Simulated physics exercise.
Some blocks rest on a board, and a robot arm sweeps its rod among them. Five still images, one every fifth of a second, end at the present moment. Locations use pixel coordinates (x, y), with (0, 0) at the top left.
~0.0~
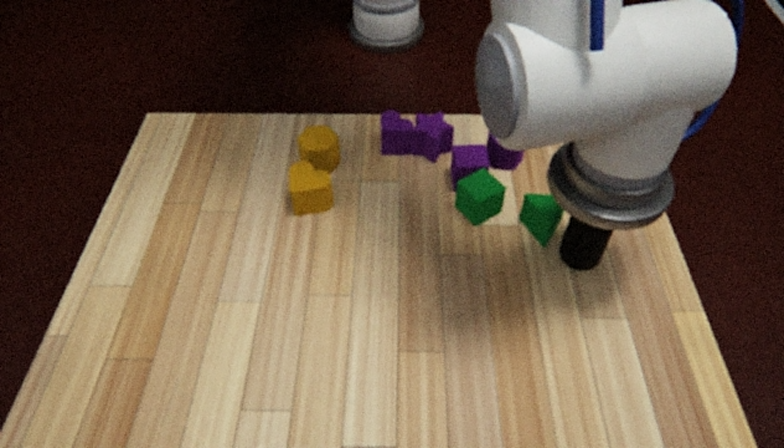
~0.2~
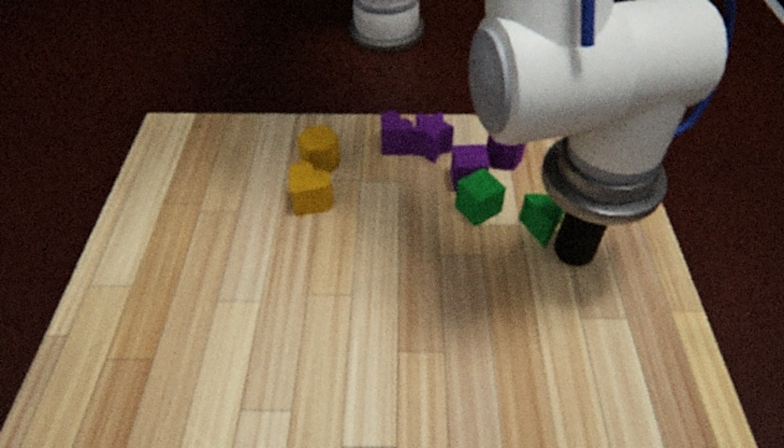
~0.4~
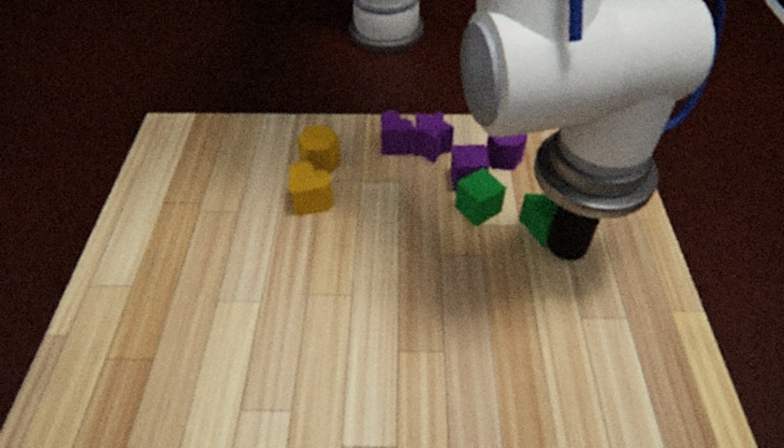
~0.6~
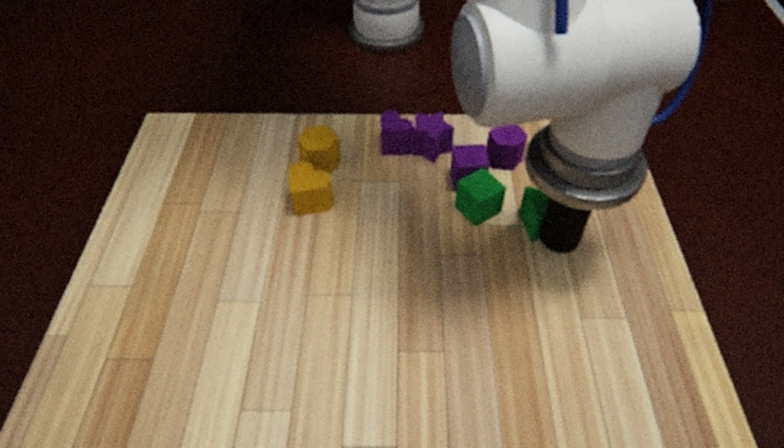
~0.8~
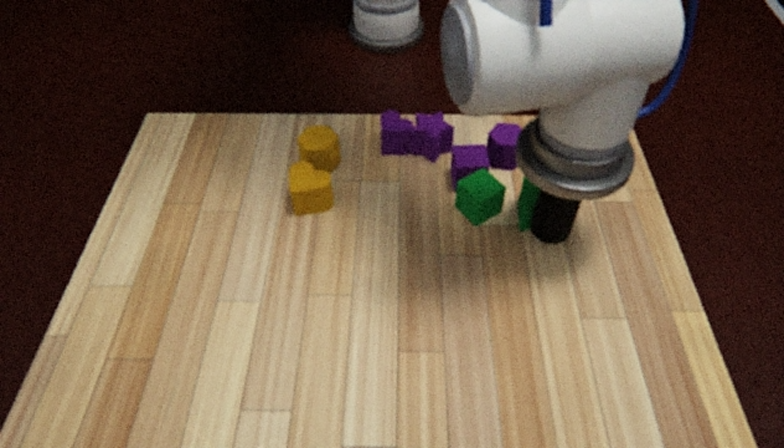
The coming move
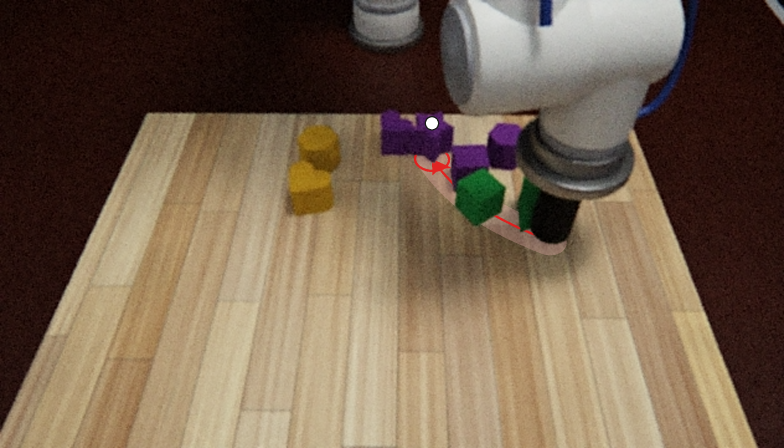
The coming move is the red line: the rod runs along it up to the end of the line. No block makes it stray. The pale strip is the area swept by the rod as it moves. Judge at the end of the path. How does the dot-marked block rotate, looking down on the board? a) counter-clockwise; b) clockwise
(a)
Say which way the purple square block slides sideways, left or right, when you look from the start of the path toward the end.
Right side.
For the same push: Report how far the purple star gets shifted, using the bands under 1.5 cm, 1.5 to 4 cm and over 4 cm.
That one ends up 1.5 to 4 cm from where it is now.
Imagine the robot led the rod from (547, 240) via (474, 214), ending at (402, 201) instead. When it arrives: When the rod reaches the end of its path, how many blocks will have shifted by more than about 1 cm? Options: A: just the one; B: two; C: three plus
The correct letter is C.
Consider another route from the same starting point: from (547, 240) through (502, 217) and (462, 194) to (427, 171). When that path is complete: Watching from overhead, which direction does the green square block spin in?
Verdict: Counterclockwise.
Drawn move, from (547, 240) via (498, 217) and (459, 189), ending at (432, 159); the dot is on the purple star.
On the path given first. One third of the way, rod (499, 206); purple square block (465, 149), turned 20° clockwise; green square block (469, 177), turned 20° anticlockwise; green triangular block (521, 172), turned 40° clockwise.
Two thirds of the way, rod (460, 178); purple star (431, 121); purple square block (457, 137), turned 35° clockwise; green square block (426, 160), turned 55° anticlockwise; green triangular block (519, 171), turned 55° clockwise.
At the end, rod (433, 148); purple star (425, 113), turned 35° anticlockwise; purple square block (463, 123), turned 45° clockwise; green square block (411, 155), turned 80° anticlockwise; green triangular block (519, 171), turned 55° clockwise.
